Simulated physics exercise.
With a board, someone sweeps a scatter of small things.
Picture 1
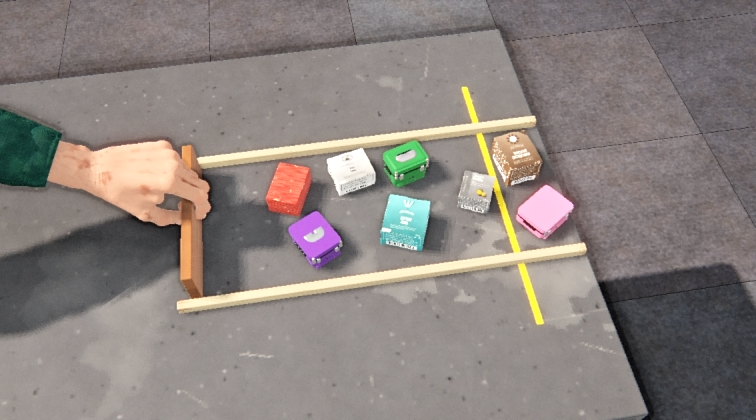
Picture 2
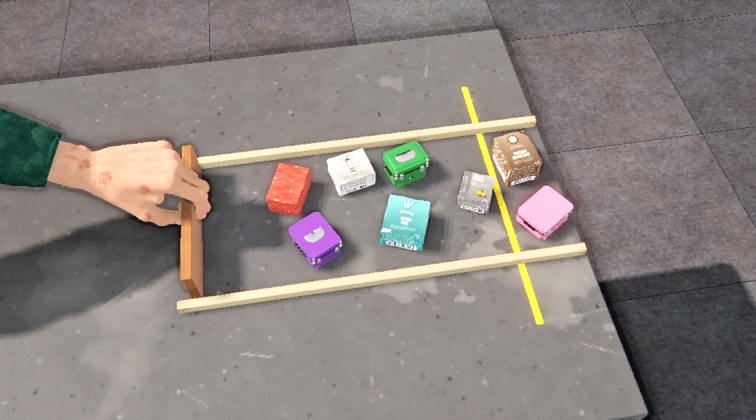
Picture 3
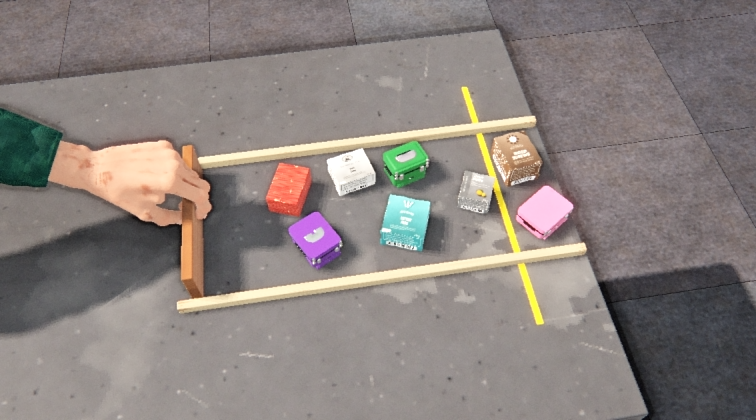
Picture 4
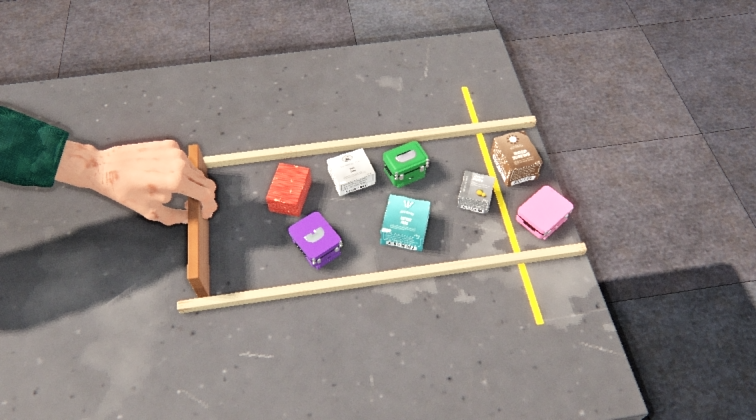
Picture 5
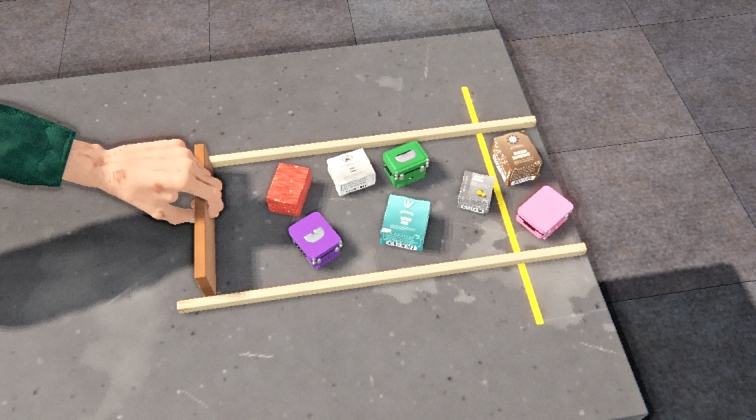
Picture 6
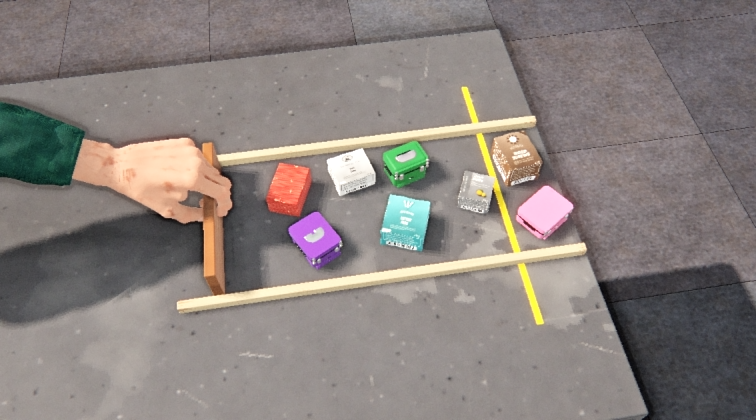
A hand slowly sliding a wooden board right between two pale rails toward scattered colourful boxes, which stay still on grey slab.
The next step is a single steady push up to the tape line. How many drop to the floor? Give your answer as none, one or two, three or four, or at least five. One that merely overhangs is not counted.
The count is three or four.
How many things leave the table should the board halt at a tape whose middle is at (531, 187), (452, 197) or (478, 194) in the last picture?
In that order 6, 1 and 4.
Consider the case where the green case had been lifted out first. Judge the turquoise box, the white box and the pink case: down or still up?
I'd say the turquoise box stays up, the white box stays up, and the pink case does not stay.
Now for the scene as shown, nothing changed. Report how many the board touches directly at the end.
At rest, 2 are in contact.
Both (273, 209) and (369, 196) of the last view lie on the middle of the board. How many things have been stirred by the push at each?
At the first spot the count is 1, and at the second it is 5.
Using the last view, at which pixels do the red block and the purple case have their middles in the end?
The red block settles near (506, 158); as for the purple case, near (526, 217).
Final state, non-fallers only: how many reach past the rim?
Overhanging ones - 2.
Early on, none off yet; pink case at rest near (543, 214); brown box at rest near (516, 158); grey box at rest near (476, 192).
Finally, the number that fall off is three or four; lost, green case, grey box, brown box and pink case.
